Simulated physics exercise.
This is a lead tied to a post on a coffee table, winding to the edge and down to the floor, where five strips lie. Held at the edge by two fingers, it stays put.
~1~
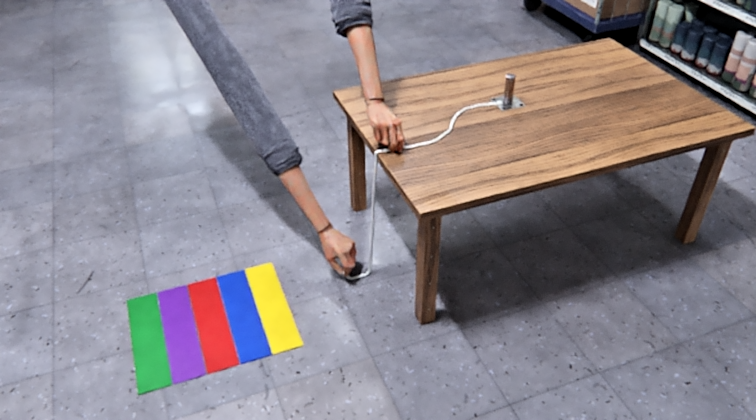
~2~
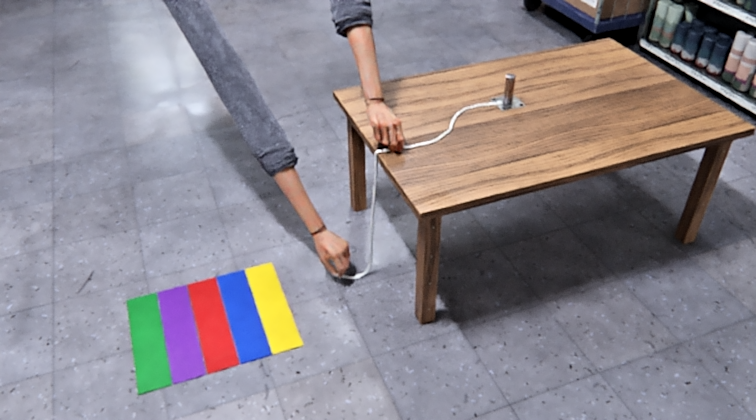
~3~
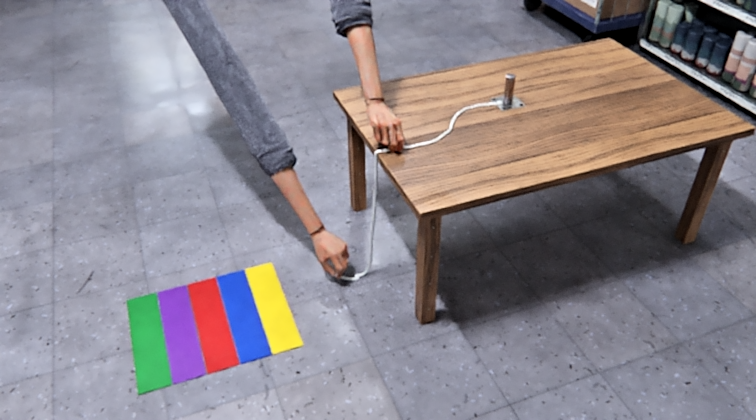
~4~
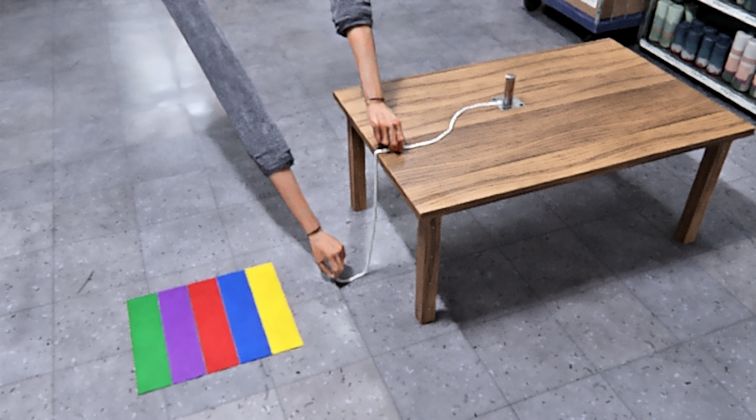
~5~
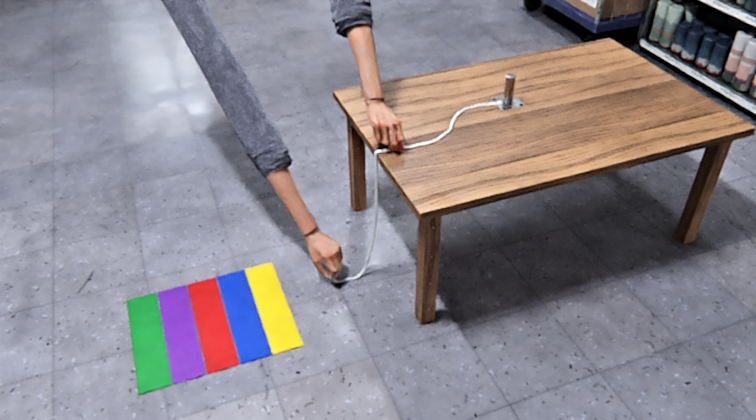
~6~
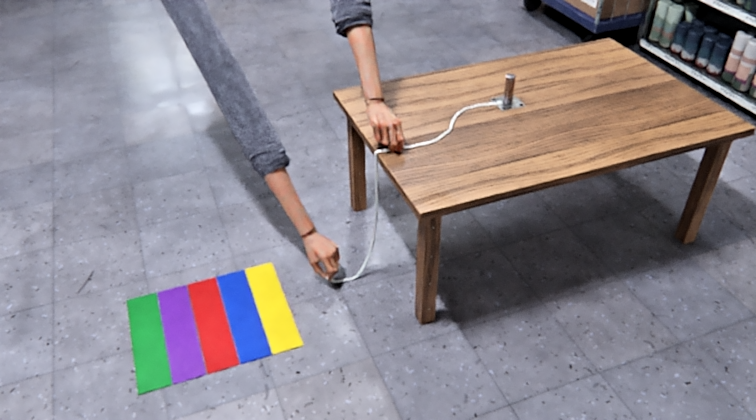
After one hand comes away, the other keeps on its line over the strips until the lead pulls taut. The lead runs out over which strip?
The blue one.
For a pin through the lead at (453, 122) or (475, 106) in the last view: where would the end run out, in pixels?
Try one ends near (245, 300), try two near (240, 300).
A little later, end near (282, 289); over yellow.
Next, end near (254, 297); over blue.
When it is tight, end near (237, 302); over blue. It halts on the blue strip.
